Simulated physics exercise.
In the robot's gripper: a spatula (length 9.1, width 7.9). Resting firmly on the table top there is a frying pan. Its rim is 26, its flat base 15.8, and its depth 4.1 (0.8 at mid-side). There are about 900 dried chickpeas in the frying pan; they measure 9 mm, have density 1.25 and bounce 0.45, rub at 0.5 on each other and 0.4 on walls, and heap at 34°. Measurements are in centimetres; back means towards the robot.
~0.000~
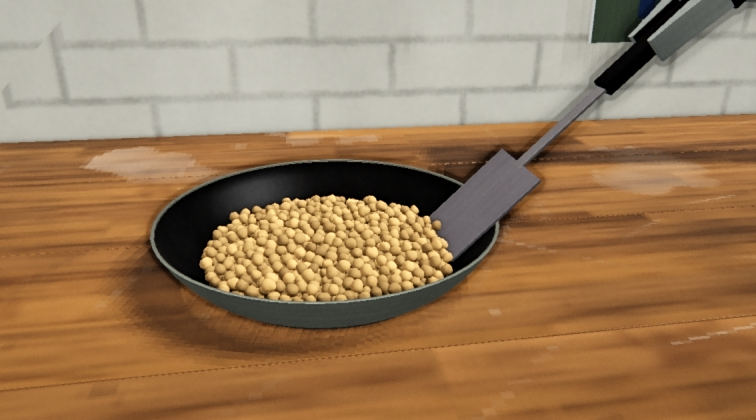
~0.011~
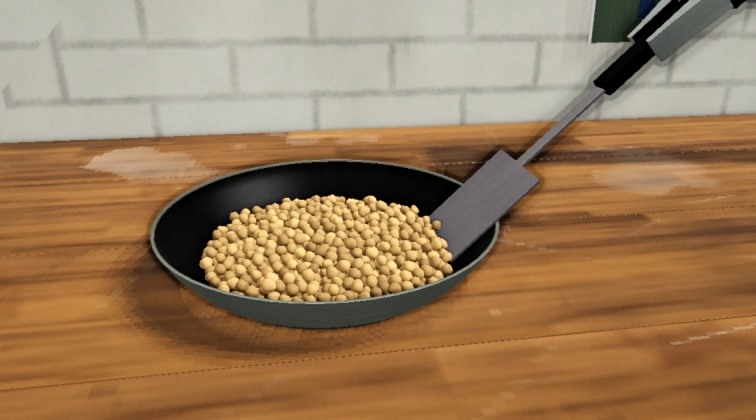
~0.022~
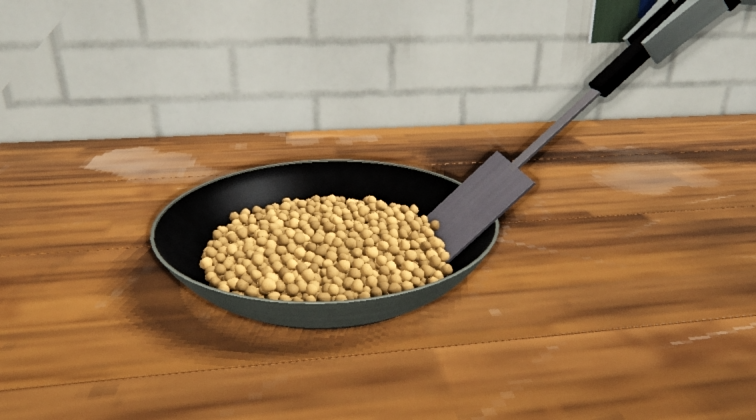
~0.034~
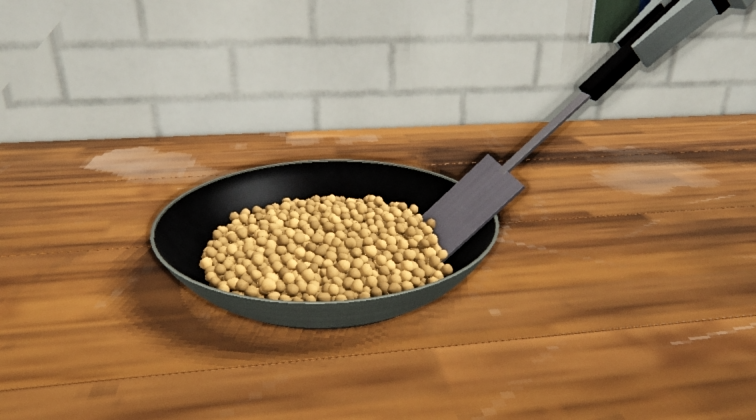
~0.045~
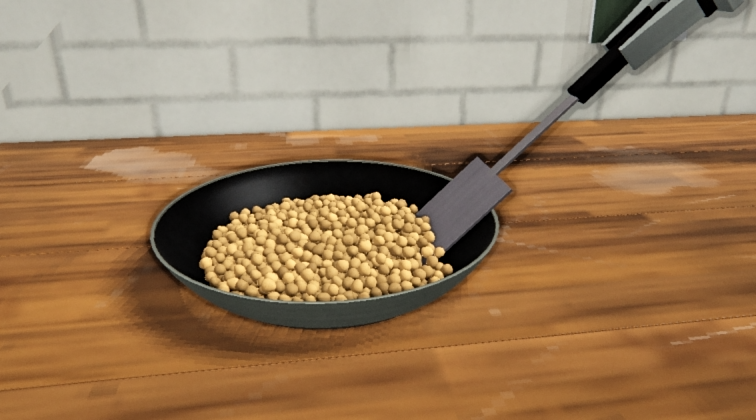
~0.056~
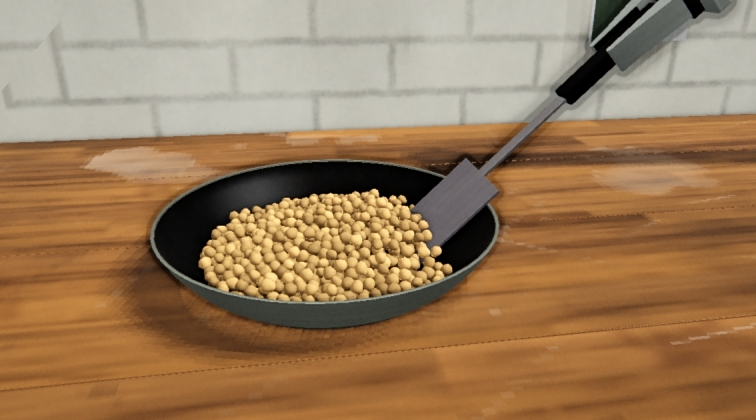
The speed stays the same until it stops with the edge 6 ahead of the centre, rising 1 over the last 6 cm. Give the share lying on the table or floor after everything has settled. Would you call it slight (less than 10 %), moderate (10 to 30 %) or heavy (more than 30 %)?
I would call it slight, less than 10 %.
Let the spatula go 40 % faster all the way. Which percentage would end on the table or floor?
Then roughly 10 percent.
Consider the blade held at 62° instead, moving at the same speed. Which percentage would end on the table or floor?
Estimate: Approx. 5 %.
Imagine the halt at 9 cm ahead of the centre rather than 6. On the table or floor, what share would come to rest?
In that case some 20 per cent.
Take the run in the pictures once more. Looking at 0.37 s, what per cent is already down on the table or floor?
Share at that moment: Roughly 5 %.
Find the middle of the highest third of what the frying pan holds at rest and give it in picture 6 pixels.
Around (217, 230).
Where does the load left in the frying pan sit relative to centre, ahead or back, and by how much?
What stays is shifted forward by around 4.5 cm.
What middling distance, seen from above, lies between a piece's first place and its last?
The value is roughly 4 cm.
After 0.10 s, sloping 44°, highest piece 7 above the table; 900 in the frying pan.
After 0.15 s, sloping 44°, highest piece 9 above the table; 900 in the frying pan.
After 0.37 s, sloping 44°, highest piece 5 above the table; 873 in the frying pan, 24 on the table or floor, 3 on the blade or in flight.
After 1.42 s, sloping 44°, highest piece 5 above the table; 873 in the frying pan, 27 on the table or floor.
In the end, 873 in the frying pan, 27 on the table or floor. That is 3 % on the table or floor.
